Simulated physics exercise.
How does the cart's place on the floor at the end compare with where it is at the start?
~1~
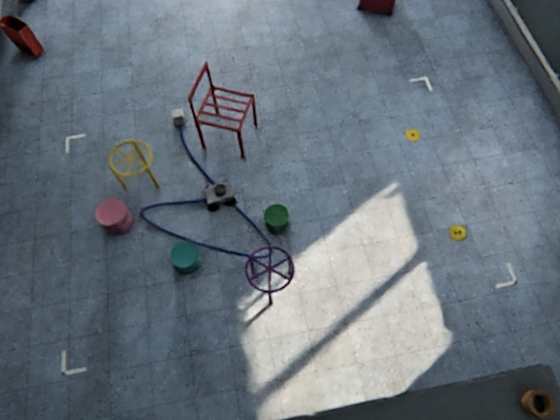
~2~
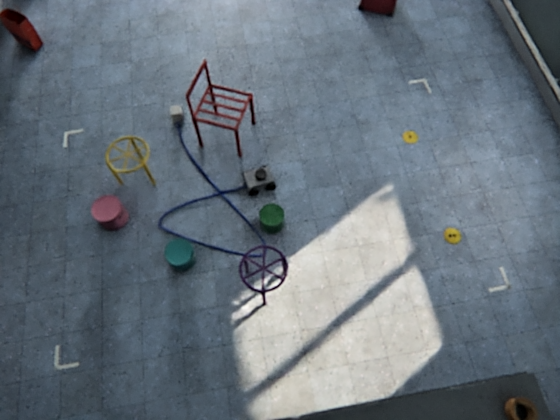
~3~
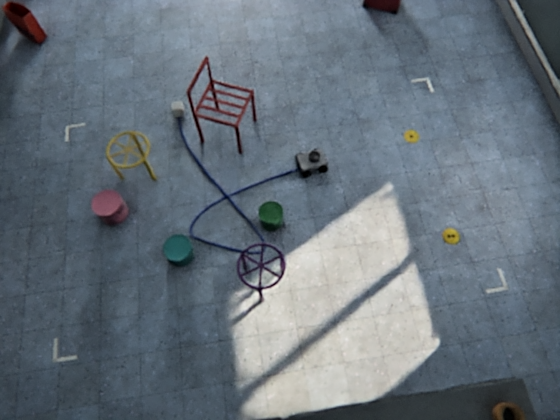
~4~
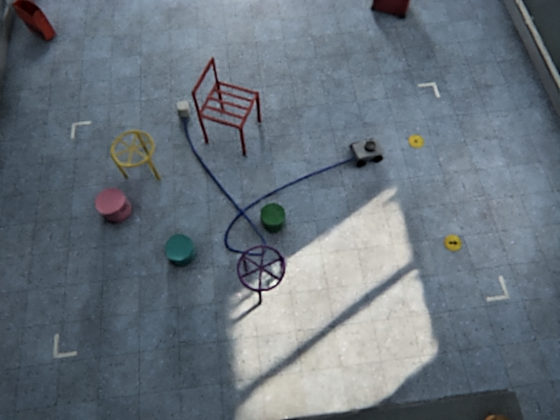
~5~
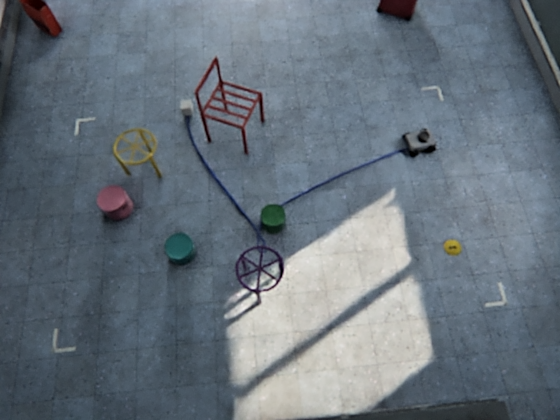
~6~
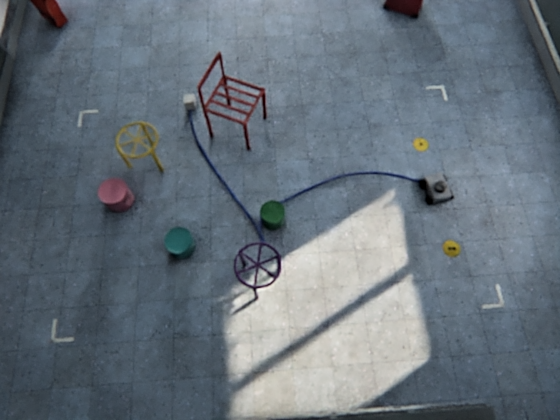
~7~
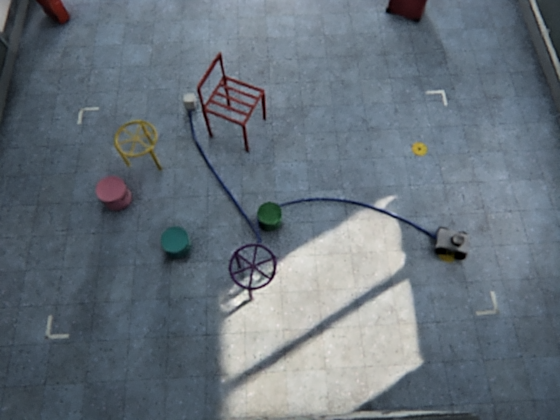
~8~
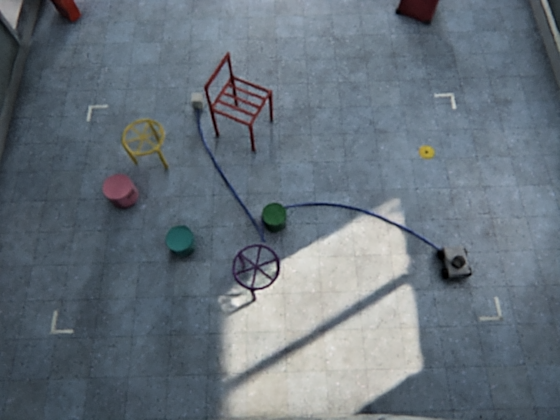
At the start the cart is among the stools and buckets, left of the sunlit patch. By the end it is far over to the right and a little lower, covering the lower yellow mark.
